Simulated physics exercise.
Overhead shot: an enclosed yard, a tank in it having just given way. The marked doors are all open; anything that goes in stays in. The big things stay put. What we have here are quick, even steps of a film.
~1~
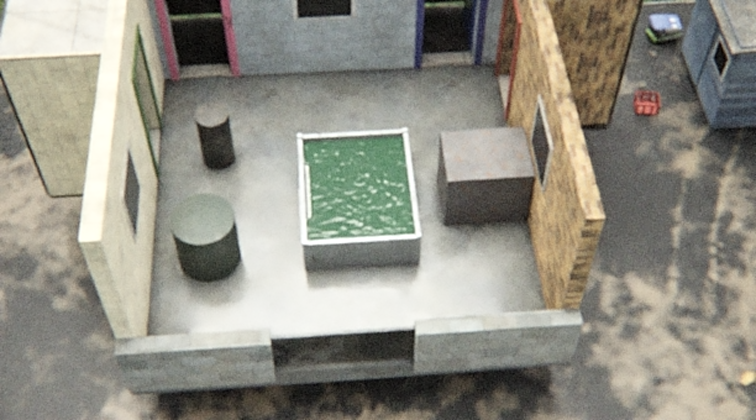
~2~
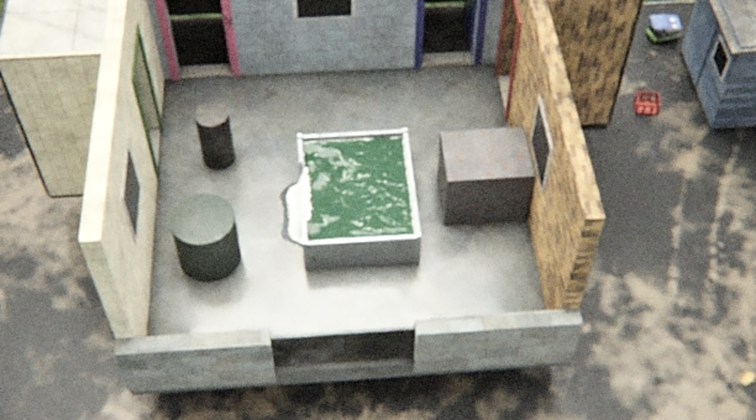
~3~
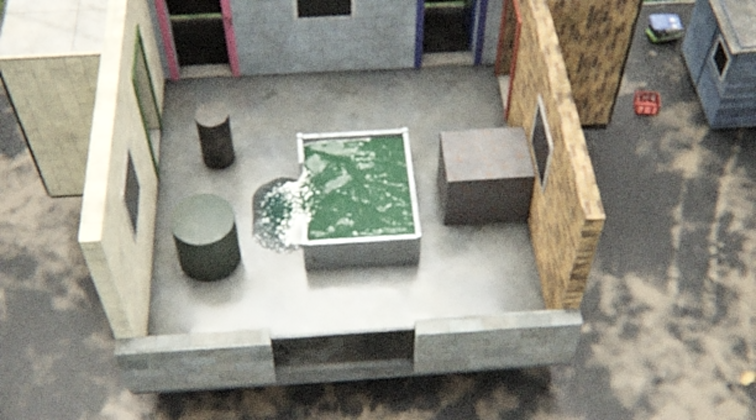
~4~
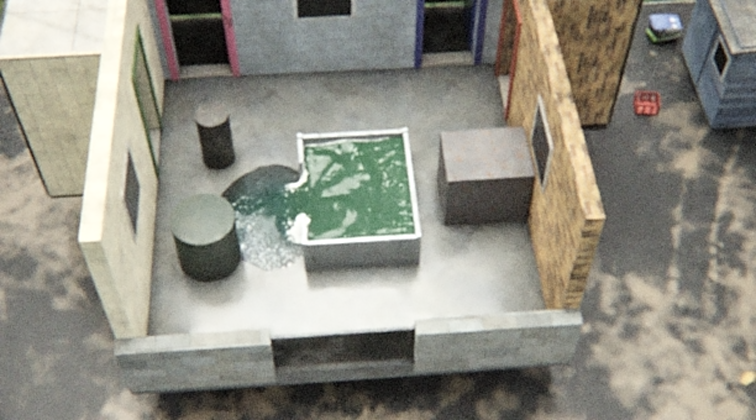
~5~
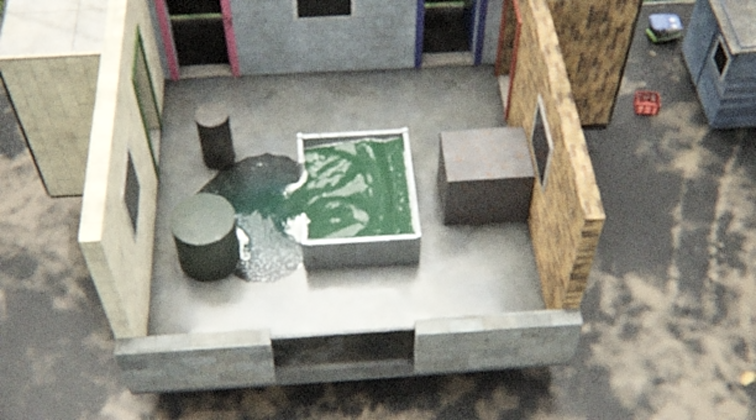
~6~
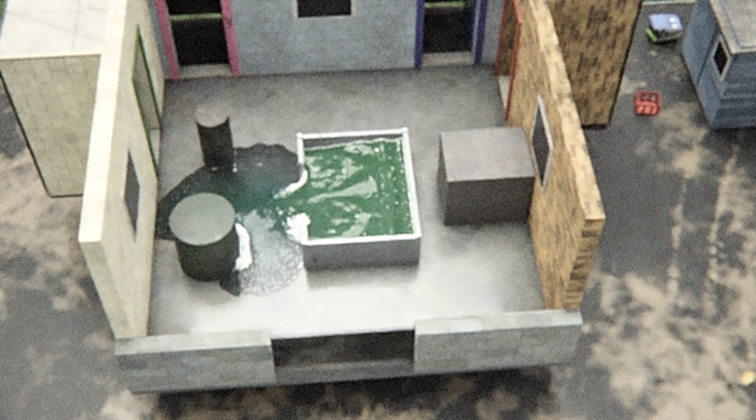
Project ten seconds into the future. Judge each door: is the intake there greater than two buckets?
Blue door: Within the cap, red door: Within the cap, pink door: Over the cap, green door: Over the cap.
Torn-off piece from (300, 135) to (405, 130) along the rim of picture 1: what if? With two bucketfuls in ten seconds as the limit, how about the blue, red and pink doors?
Going door by door: The blue door gets too much, the red door gets too much, and the pink door gets too much.
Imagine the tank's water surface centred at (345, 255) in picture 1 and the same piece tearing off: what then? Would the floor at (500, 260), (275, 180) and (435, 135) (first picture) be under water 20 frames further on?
First spot bare, second swamped, third bare.
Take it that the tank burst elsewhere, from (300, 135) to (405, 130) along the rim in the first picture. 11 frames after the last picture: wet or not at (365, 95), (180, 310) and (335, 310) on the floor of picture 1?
Submerged, unwetted, unwetted.
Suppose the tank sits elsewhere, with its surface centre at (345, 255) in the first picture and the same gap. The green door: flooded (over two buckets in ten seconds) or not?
Well, the way I see it, the green door never reaches the limit.
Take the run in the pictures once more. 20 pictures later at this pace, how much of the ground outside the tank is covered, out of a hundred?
Roughly 45 per cent.
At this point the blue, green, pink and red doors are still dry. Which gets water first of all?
Result: The green one is first.
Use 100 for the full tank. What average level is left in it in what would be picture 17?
My best guess is about 54 per cent.
A moment on, water covers 20 % of the floor; the blue door not reached, the red door not reached, the pink door not reached, the green door wet at the sill, nothing in.
Next, water covers 40 % of the floor; the blue door not reached, the red door not reached, the pink door wet at the sill, nothing in, the green door under two buckets in.
Then, water covers 45 % of the floor; the blue door not reached, the red door not reached, the pink door over two buckets in, the green door over two buckets in.
Later, water covers 80 % of the floor; the blue door wet at the sill, nothing in, the red door not reached, the pink door far over two buckets in, the green door over two buckets in.
In the end, water covers 95 % of the floor; the blue door wet at the sill, nothing in, the red door under two buckets in, the pink door far over two buckets in, the green door over two buckets in.
